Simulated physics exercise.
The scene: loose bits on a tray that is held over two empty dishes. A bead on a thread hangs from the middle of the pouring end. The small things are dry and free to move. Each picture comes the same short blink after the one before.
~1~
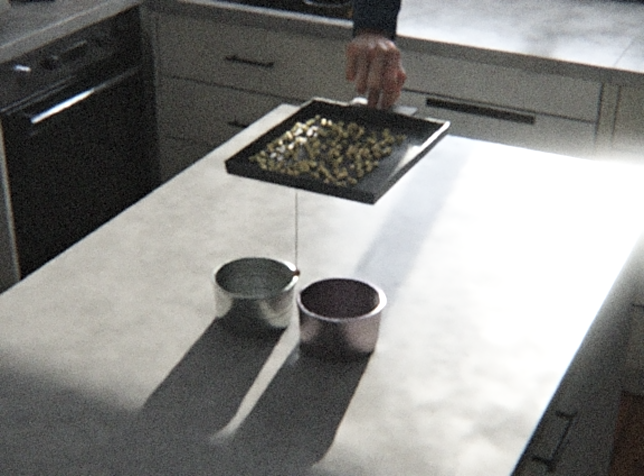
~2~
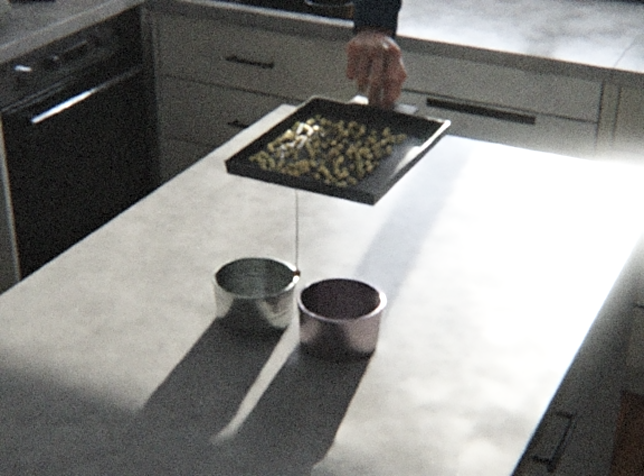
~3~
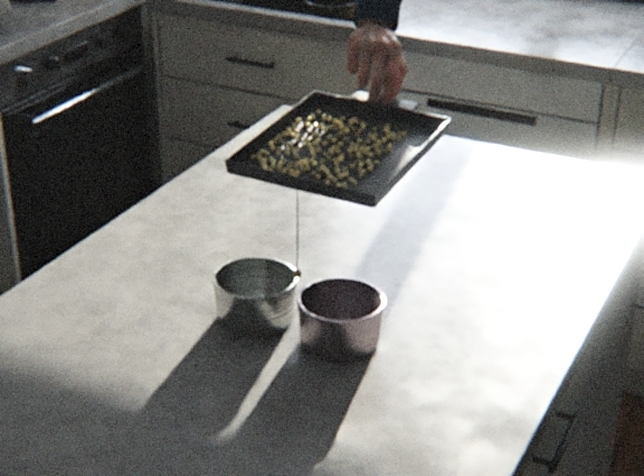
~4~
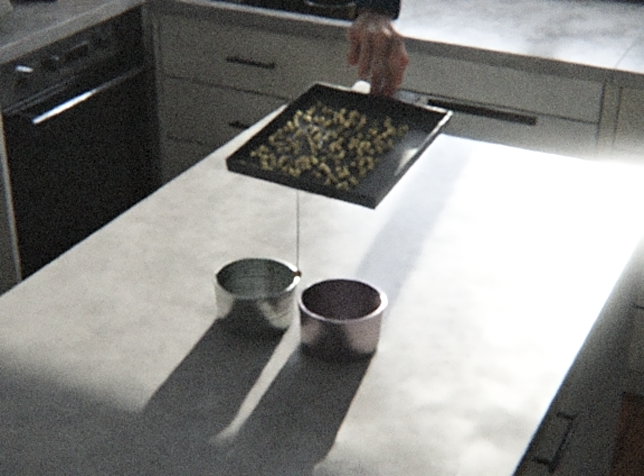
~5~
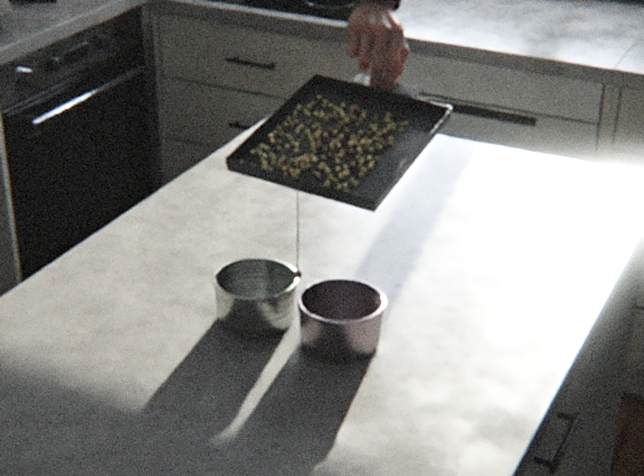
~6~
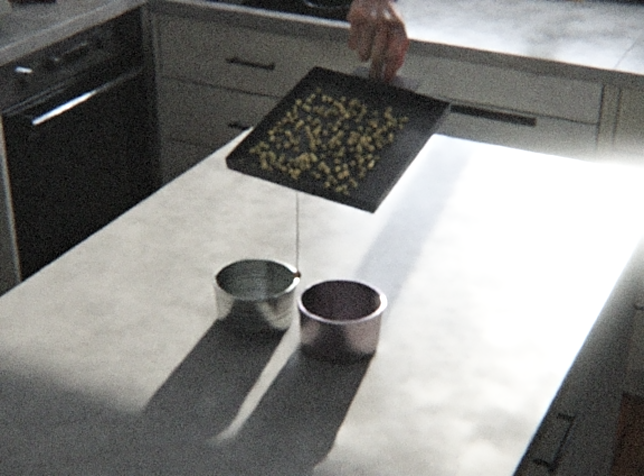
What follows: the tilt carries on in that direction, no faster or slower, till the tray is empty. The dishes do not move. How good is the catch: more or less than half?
Together they catch the larger part.
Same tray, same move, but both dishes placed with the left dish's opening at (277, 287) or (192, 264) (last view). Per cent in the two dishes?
Near 90 % and 0 %.
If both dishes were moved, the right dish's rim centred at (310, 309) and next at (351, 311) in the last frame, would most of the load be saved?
In turn: The smaller part; the larger part.
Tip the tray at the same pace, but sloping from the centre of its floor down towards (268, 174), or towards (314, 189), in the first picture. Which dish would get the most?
At the first place the dish on the left, at the second the right-hand dish.
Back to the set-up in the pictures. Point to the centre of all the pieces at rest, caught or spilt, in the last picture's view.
Around (347, 338).
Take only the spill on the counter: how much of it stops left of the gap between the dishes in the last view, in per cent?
Roughly 10 in a hundred.
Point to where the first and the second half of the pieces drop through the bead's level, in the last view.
First near (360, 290), later near (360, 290).
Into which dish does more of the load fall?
More ends in the dish on the right.
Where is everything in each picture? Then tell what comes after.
The first frame shows corners of the pouring end (227, 160) and (374, 192), level; middle of the load (317, 153), soya beans; left dish (234, 311); right dish (321, 335); bead on its thread (296, 273).
The second frame shows corners of the pouring end (227, 160) and (374, 193), level; middle of the load (318, 152).
The third frame shows corners of the pouring end (228, 160) and (374, 195), tipped barely, lowest at the right corner; middle of the load (318, 150).
The fourth frame shows corners of the pouring end (228, 159) and (375, 197), tipped a little, lowest at the right corner; middle of the load (319, 147).
The fifth frame shows corners of the pouring end (228, 158) and (375, 200), tipped a little, lowest at the right corner; middle of the load (319, 144).
The sixth frame shows corners of the pouring end (227, 157) and (374, 202), tipped a little, lowest at the right corner; middle of the load (318, 142); left dish (235, 313); right dish (322, 337).
Just after the last frame, tray tipped steeply; almost all on the tray; just a few in the right dish; just a few outside both.
A moment on, tray tipped right over; the larger part on the tray; about a tenth in the right dish; just a few outside both; about a tenth in the air.
Further on, tray tipped past a quarter turn; almost all in the right dish; about a tenth outside both.
When it is over, tray tipped past a quarter turn; almost all in the right dish; not one in the left dish; about a tenth outside both.
